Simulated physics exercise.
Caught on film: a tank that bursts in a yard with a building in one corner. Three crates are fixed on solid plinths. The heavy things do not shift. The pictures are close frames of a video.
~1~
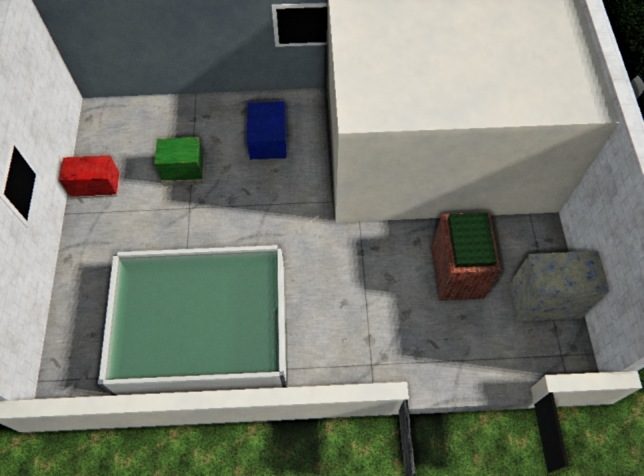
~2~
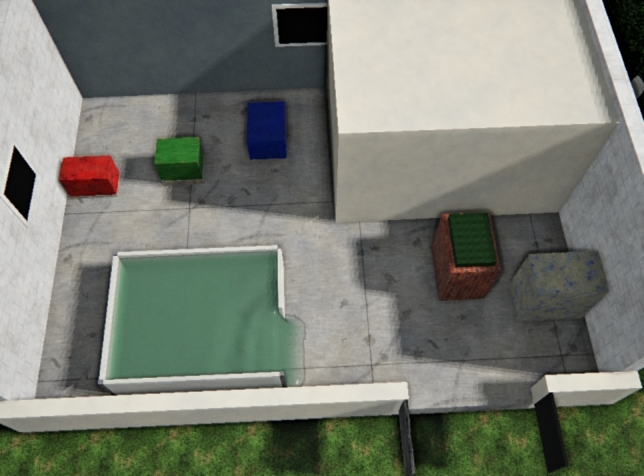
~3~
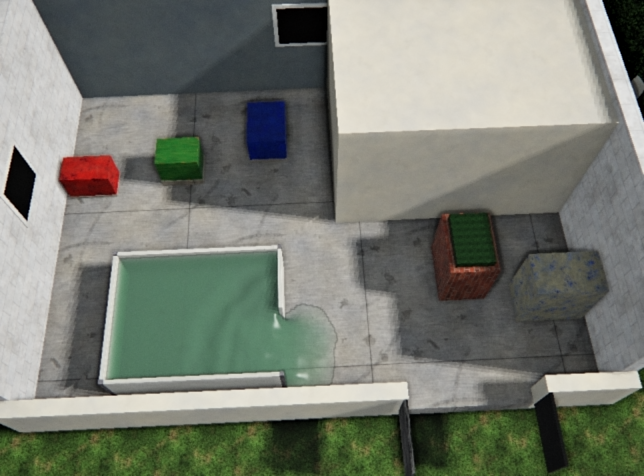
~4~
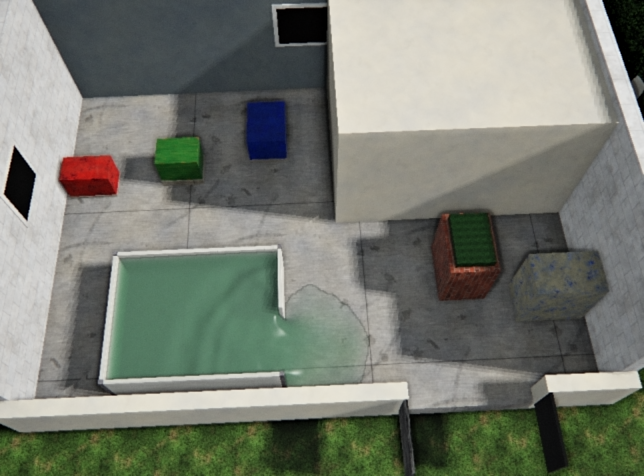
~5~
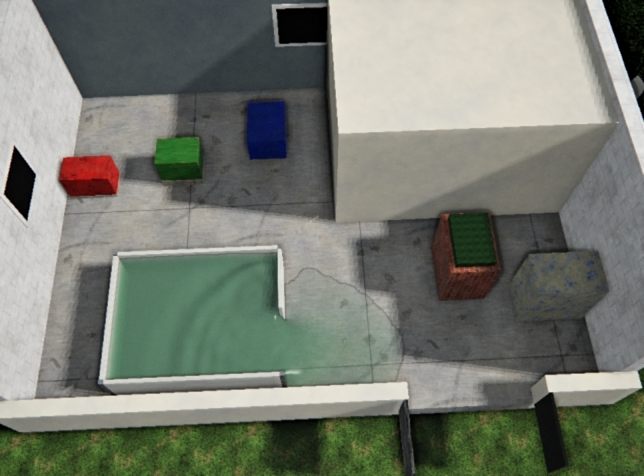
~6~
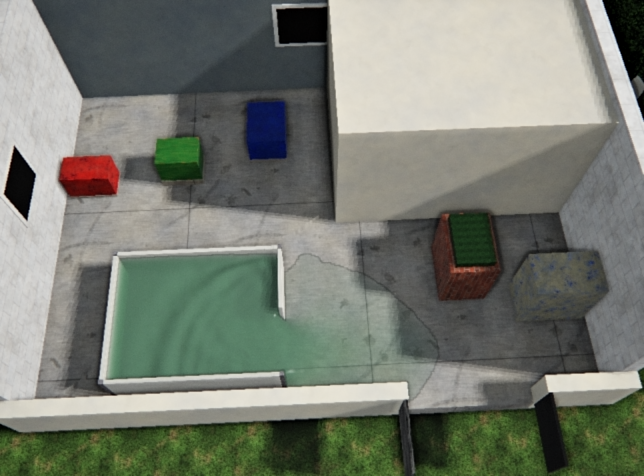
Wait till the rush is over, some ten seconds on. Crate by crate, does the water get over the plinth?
The red crate gets wet; the green crate stays dry; the blue crate stays dry.
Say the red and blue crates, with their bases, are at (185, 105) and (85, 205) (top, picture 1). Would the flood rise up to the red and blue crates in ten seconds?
In short: Red crate escapes it; blue crate is wetted.
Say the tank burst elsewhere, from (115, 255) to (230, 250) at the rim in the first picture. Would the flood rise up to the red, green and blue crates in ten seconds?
Red is wetted, green takes water, blue is wetted.
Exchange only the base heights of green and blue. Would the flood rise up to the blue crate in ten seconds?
My reading: The blue crate is spared.
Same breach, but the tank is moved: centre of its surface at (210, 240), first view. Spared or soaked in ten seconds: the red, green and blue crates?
My reading: The red crate keeps dry, the green crate remains dry, the blue crate is spared.
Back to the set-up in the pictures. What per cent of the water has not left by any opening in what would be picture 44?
Near 86 in a hundred.
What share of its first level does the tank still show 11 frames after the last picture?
About 66 per cent.
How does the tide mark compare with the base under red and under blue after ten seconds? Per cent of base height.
Near 260 and 20 in a hundred.
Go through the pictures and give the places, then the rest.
The first picture shows the open tank at (196, 313) is whole and still.
In the second picture, water pours out at (281, 348) and has run to (292, 387).
In the third picture, the front is at a hidden place, out from the gap at (281, 349).
In the fourth picture, water pours out at (281, 350) and has run to (362, 335).
In the fifth picture, the front is at (398, 359), out from the gap at (281, 350).
In the sixth picture, water pours out at (281, 349) and has run to (432, 357).
A moment on, water covers 25 % of the floor; the red crate not reached, the green crate not reached, the blue crate not reached.
Next, water covers 30 % of the floor; the red crate not reached, the green crate not reached, the blue crate not reached.
Then, water covers 40 % of the floor; the red crate not reached, the green crate not reached, the blue crate not reached.
Later, water covers 55 % of the floor; the red crate not reached, the green crate not reached, the blue crate not reached.
In the end, water covers 70 % of the floor; the red crate was topped, the green crate stayed above the water, the blue crate stayed above the water.
